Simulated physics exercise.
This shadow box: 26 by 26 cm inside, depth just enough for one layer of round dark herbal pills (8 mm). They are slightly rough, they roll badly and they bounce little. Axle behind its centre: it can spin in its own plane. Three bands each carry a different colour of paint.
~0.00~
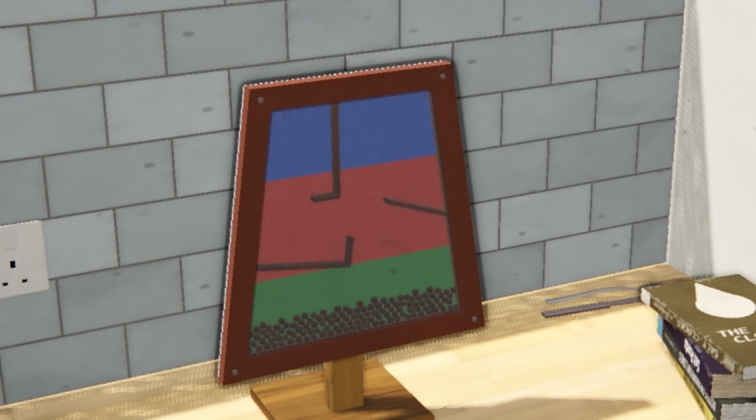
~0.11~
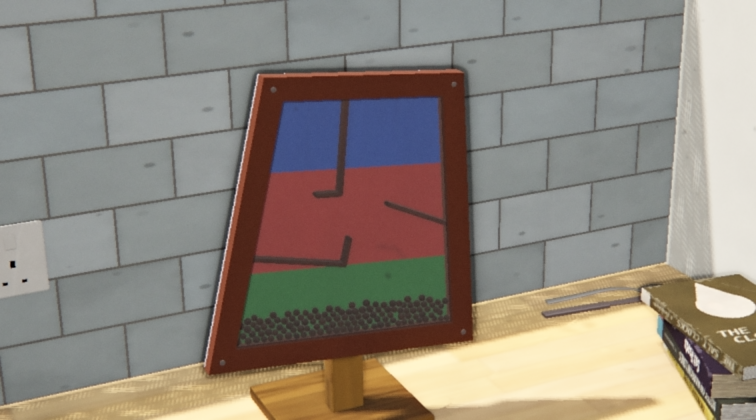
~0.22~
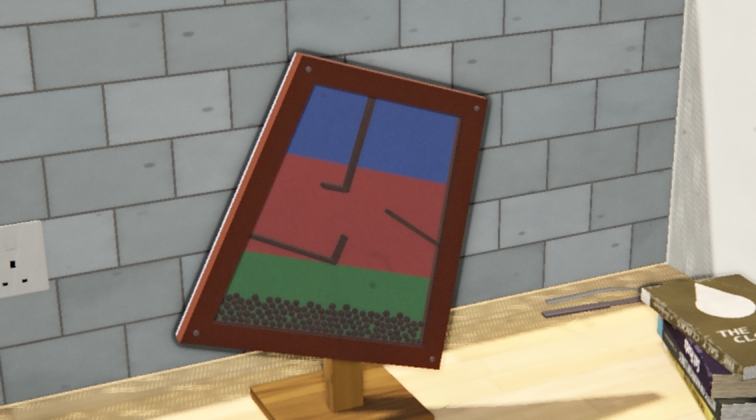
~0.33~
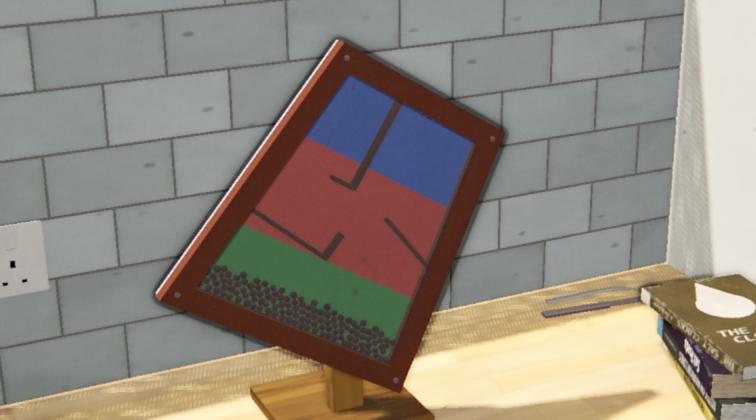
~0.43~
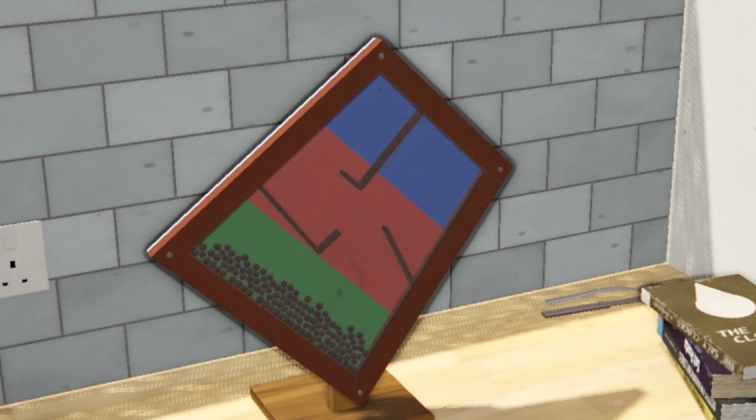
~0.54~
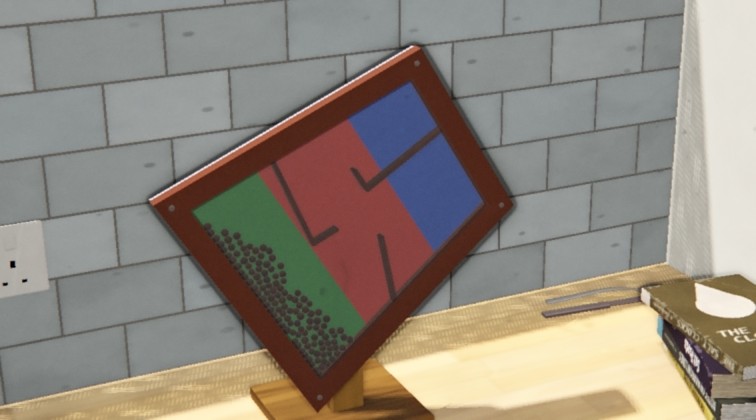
A dark red framed panel on a wooden stand, banded blue, red and green from top to bottom with small dark round pieces heaped along its base, stands on a pale wooden surface. Seen from the front by a still camera, grey brick-patterned tiles lie behind, a socket left, books right. The panel turns steadily clockwise, its bands slanting as the pieces shift into a sloping pile.
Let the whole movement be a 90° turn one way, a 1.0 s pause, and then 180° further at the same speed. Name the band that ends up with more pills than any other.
The band marked blue.
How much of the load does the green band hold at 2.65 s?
I'd say near 35 in a hundred.
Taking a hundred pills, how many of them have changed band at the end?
Something near 100 per cent end up elsewhere.
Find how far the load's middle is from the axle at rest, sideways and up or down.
The middle sits around 7 cm left of it and 5 cm below it.
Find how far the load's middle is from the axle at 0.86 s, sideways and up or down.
Position estimate: Left 9 cm, below 8 cm.
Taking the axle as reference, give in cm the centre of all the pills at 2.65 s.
The middle sits around 7 centimetres left and 3 centimetres above.
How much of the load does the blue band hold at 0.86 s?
That comes to some 0 percent of the load.
After 0.86 s, it stands 90° clockwise; the pills' middle is 9 cm left of and 8 cm below the centre; red 20 %, green 80 %.
After 2.65 s, it stands 180° clockwise; the pills' middle is 7 cm left of and 3 cm above the centre; red 55 %, blue 10 %, green 35 %.
After 3.44 s, it has come round 270° clockwise; the pills' middle is 7 cm left of and 5 cm below the centre; red 35 %, blue 65 %.
All still by 4.2 s, it has come round 270° clockwise; red 35 %, blue 65 %, green 0 %.
